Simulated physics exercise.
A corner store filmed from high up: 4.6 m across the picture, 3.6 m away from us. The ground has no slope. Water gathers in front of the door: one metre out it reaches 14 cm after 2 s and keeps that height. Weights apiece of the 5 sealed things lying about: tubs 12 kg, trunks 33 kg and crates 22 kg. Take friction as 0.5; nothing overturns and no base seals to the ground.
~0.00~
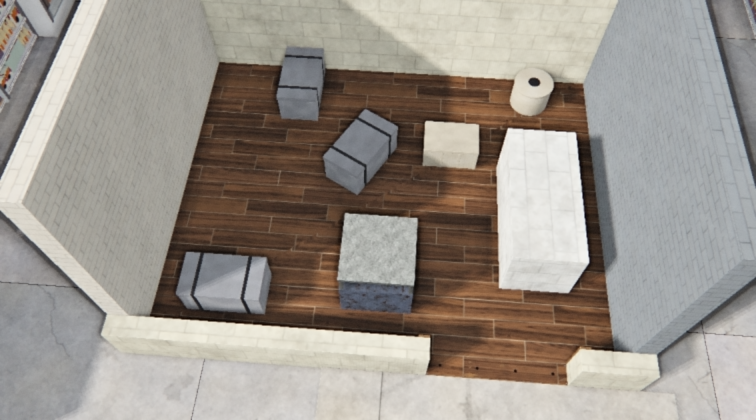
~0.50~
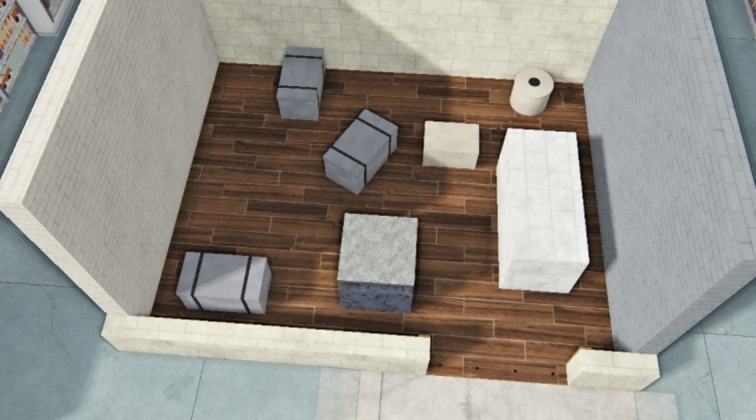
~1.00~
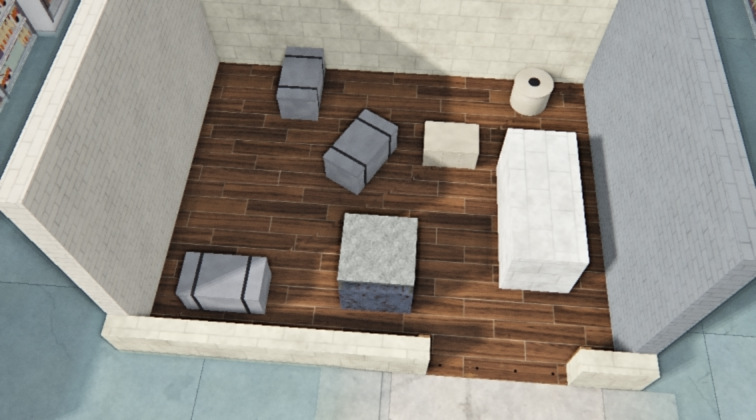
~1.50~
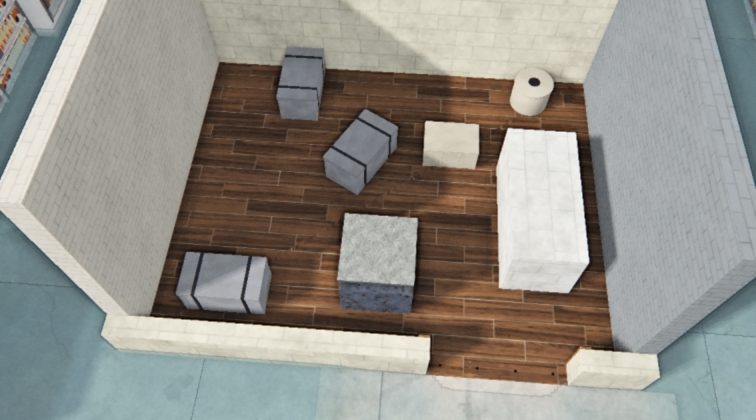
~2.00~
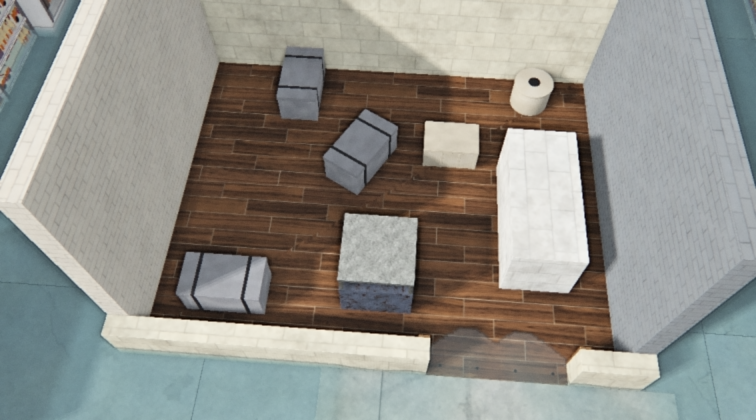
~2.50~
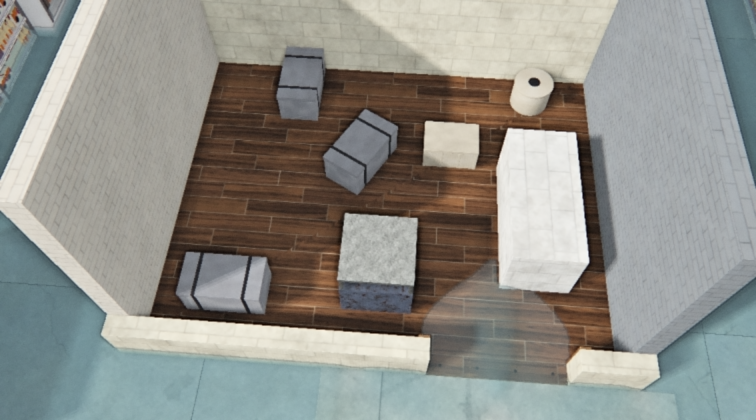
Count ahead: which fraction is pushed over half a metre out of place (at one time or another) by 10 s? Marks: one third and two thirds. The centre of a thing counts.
Share: Not even a third.
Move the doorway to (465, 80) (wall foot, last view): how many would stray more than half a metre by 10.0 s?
In that case 2 of them.
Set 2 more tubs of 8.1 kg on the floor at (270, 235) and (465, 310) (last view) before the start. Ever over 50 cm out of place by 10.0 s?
In turn: Under, more.
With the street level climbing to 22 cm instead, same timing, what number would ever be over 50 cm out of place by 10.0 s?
In that case 3 of them.
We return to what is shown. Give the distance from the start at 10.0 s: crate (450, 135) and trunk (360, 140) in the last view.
In turn: 30 cm, 0 cm.
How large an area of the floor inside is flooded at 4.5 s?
Some 5.5 m2.
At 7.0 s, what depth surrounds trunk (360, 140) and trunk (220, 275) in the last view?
Roughly 4 and 1 cm.
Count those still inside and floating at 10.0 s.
I count 1.
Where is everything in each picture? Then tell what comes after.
In the first frame, a tub at (534, 82) rests on the ground; a trunk at (222, 275), on the bottom; 0.0 m2 under water; 0 of 5 have shifted.
In the second frame, a tub at (534, 82), on the bottom; a trunk at (222, 275) rests on the ground; water covers 0.0 m2; 0 of 5 have shifted.
In the third frame, a tub at (534, 82), on the bottom; a trunk at (222, 275), on the bottom; 0.0 m2 under water; 0 of 5 have shifted.
In the fourth frame, a tub at (534, 82), on the bottom; a trunk at (222, 275), on the bottom; water covers 0.0 m2; 0 of 5 have shifted.
In the fifth frame, a tub at (534, 82) rests on the ground; a trunk at (222, 275), on the bottom; water covers 0.2 m2; 0 of 5 have shifted.
In the sixth frame, a tub at (534, 82), on the bottom; a trunk at (222, 275) rests on the ground; water covers 1.0 m2; 0 of 5 have shifted.
After 3.5 s 0 of 5 are over 50 cm from their spots; 0 afloat.
After 4.5 s 0 of 5 are over 50 cm from their spots; 0 afloat.
After 7.0 s 0 of 5 are over 50 cm from their spots; 0 afloat.
After 10.0 s 0 of 5 are over 50 cm from their spots, and 0 have been at some point; 1 afloat.
